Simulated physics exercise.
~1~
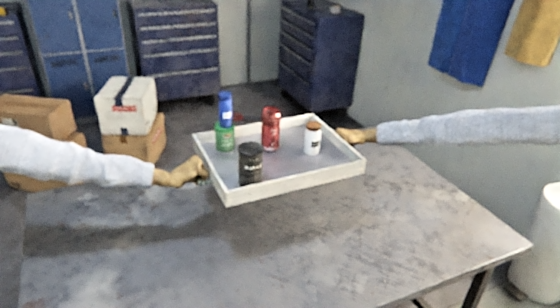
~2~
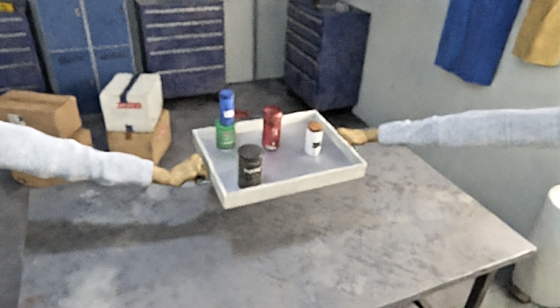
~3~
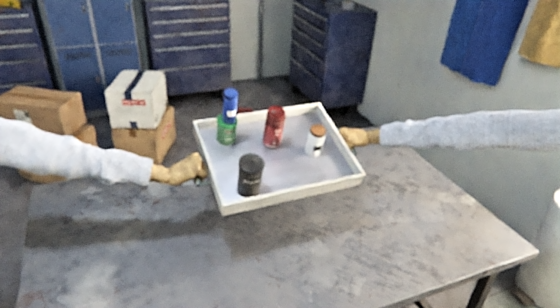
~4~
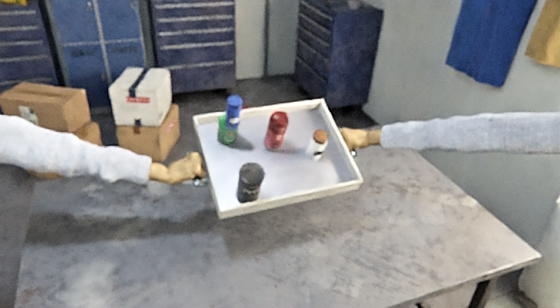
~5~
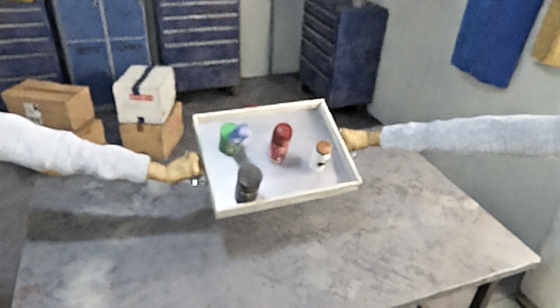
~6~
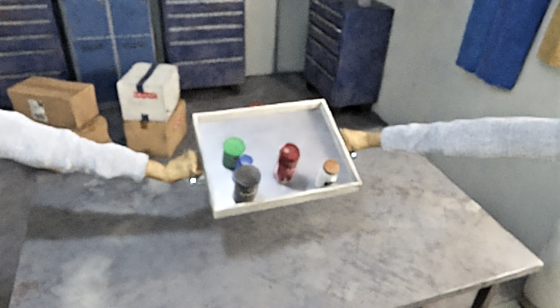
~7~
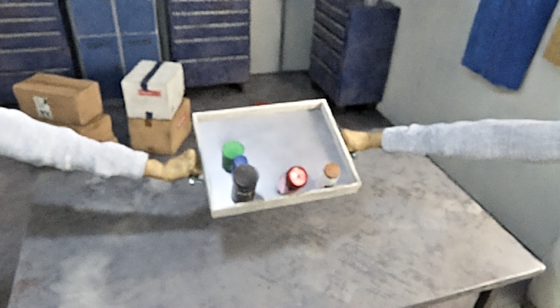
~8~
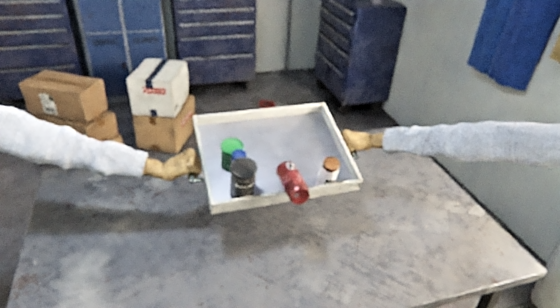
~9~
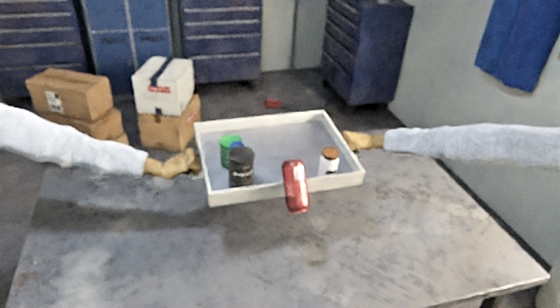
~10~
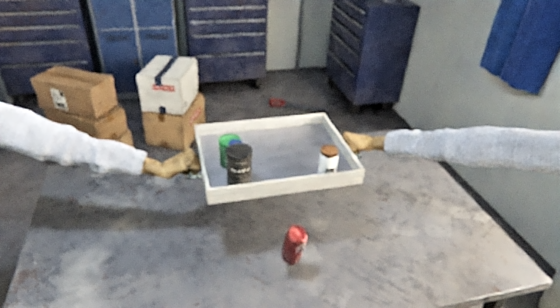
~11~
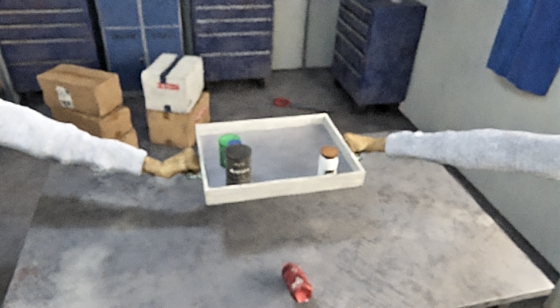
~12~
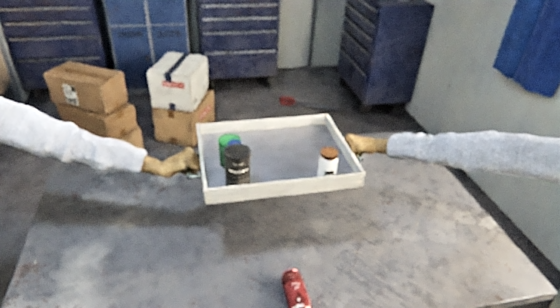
The footage shows two hands holding a tray of five small containers above a table, tipping its near edge down so they slide forward and the red can tumbles over the rim, then levelling it as the can lands on the table while four containers remain standing aboard.
